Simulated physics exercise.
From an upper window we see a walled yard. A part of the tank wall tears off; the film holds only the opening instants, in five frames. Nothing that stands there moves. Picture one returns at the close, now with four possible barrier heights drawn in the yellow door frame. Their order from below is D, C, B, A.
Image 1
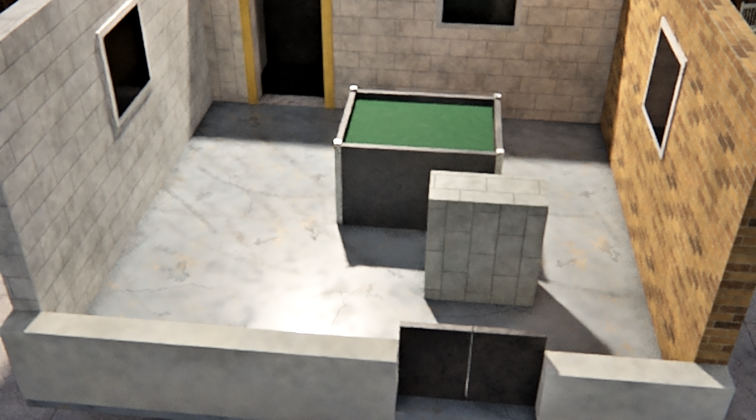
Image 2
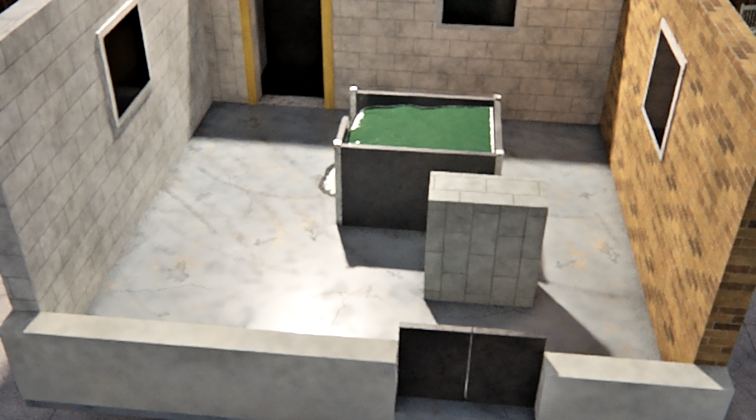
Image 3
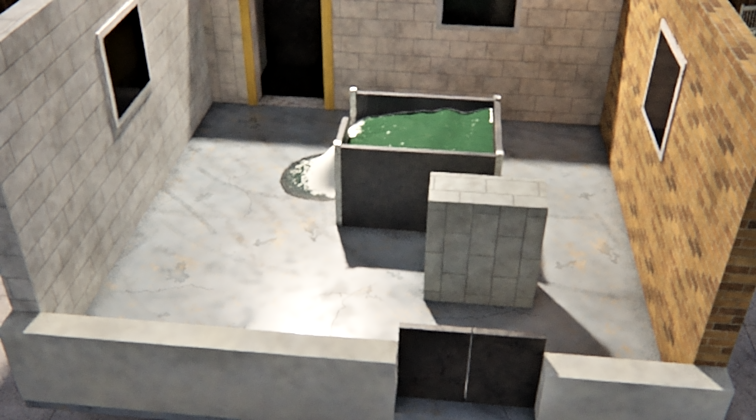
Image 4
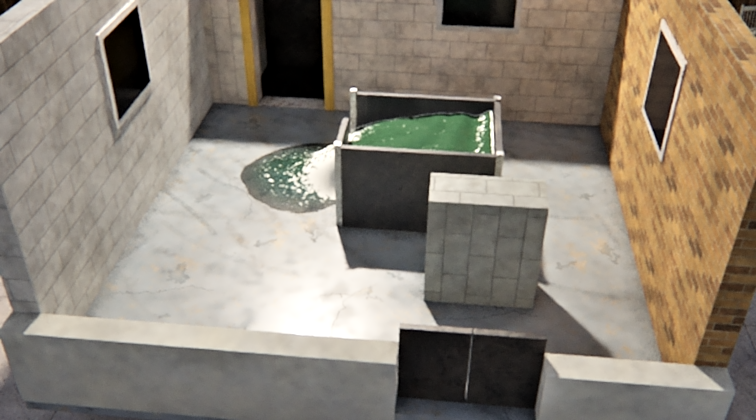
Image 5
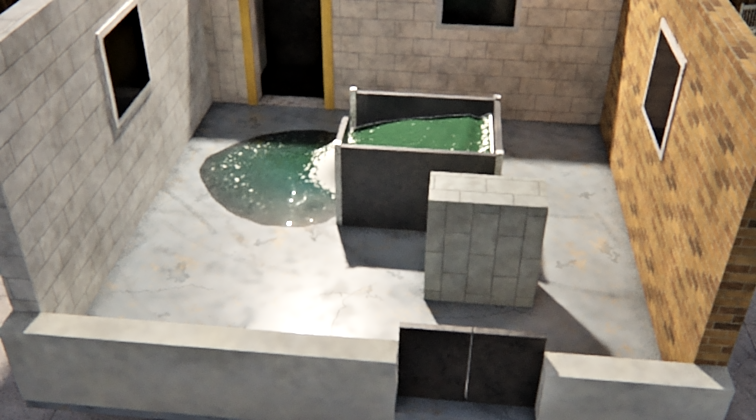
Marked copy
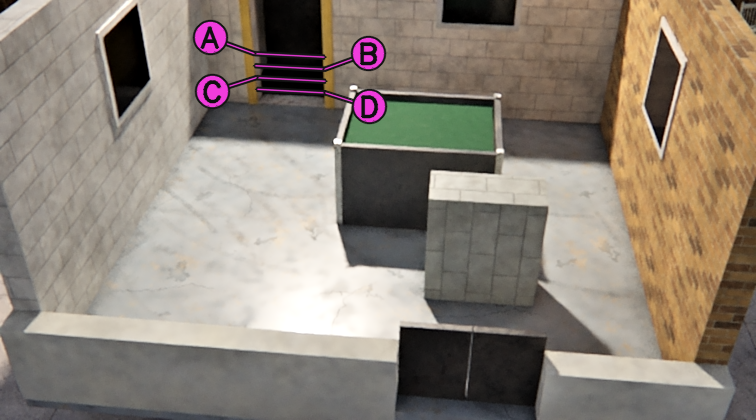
Green water lies still in a dark, raised tank inside a walled yard, then pours out through the tank's left side, foaming white onto the pale floor. The puddle spreads leftward in a widening, rounded sheet, turning green and flecked with foam, while the level in the tank sinks and the front gate stays shut.
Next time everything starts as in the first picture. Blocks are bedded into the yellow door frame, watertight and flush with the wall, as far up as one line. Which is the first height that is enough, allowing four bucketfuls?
I would pick mark D.
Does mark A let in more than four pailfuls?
No, not at all.
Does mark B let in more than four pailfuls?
No.
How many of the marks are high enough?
All of them.
On the marked copy, A at (289, 55); B at (289, 67); C at (290, 79); D at (291, 91); from the bottom up D, C, B, A.
Choosing A, nothing gets over.
Choosing B, nothing gets over.
Choosing C, nothing gets over.
Choosing D, a splash gets over, under a bucket.
